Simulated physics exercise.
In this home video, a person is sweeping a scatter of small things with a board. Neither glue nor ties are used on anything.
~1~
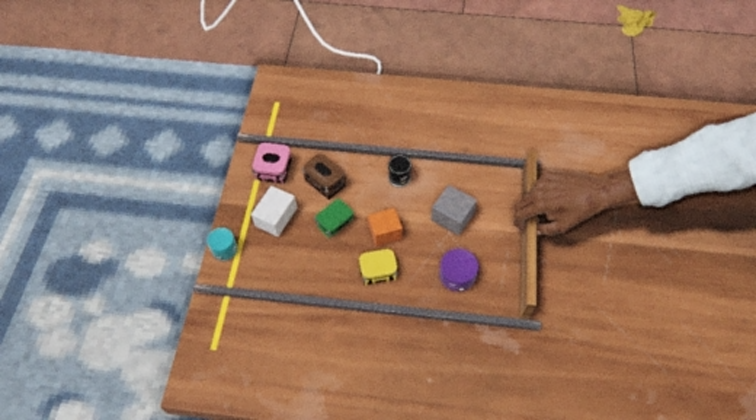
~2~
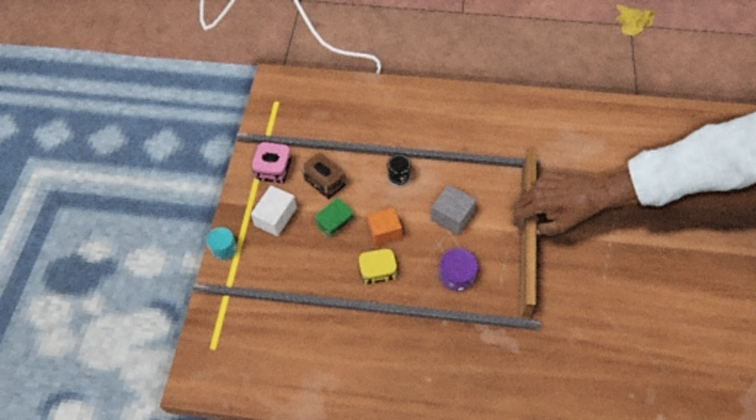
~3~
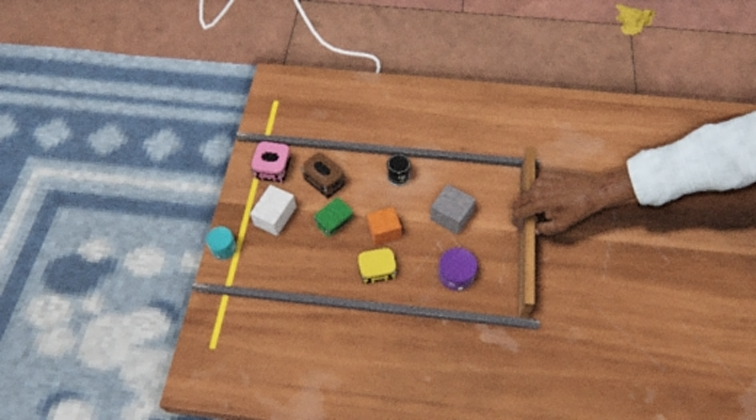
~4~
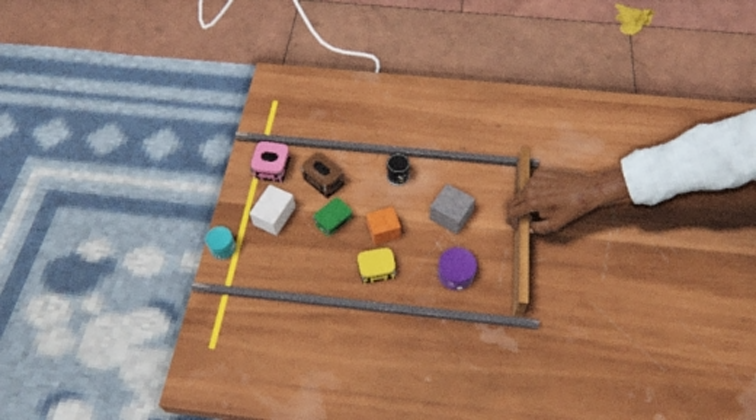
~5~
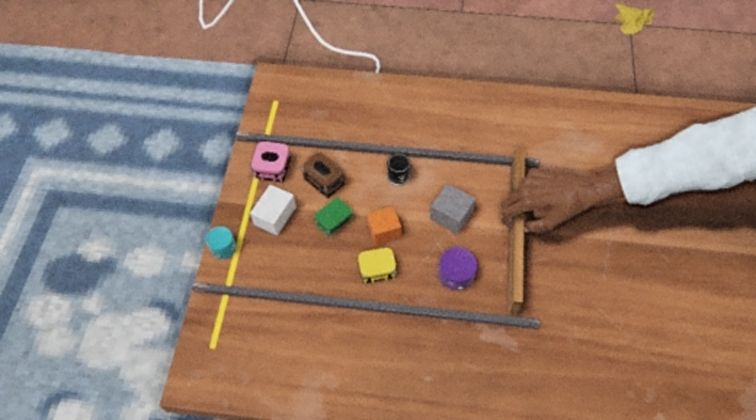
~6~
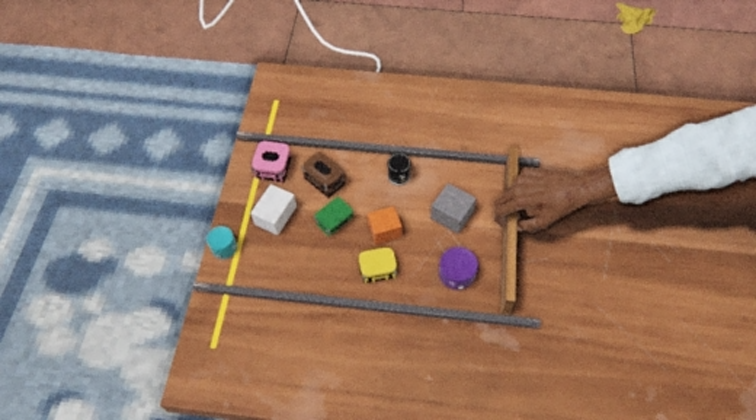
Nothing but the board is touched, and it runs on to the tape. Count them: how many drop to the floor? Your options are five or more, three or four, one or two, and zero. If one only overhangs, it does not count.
My pick is five or more.
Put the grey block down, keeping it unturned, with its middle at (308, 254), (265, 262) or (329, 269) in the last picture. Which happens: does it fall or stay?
Going through them in order, it ends up falling, it ends up falling, and it ends up falling.
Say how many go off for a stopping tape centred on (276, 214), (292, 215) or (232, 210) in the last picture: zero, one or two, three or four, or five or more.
One or two; none at all; 5 or more.
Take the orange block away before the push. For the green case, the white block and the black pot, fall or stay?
In that case the green case goes off the edge, the white block goes off the edge, the black pot stays where it is.
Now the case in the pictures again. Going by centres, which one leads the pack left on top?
It's the brown case.
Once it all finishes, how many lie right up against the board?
Counting them up gives 4.
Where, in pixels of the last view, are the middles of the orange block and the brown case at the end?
Near (230, 218) and (224, 162).
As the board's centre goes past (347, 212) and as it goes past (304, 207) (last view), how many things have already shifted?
The number moved is 8 and then 9.
Early on, none off yet; turquoise tub at rest near (222, 243); pink case at rest near (272, 162); white block at rest near (274, 210).
A while later, none off yet; turquoise tub at rest near (222, 243); pink case travelled about its own width near (239, 162); white block travelled about its own width near (223, 203).
Finally, the number that fall off is five or more; lost, yellow case, green case, white block, pink case and turquoise tub.
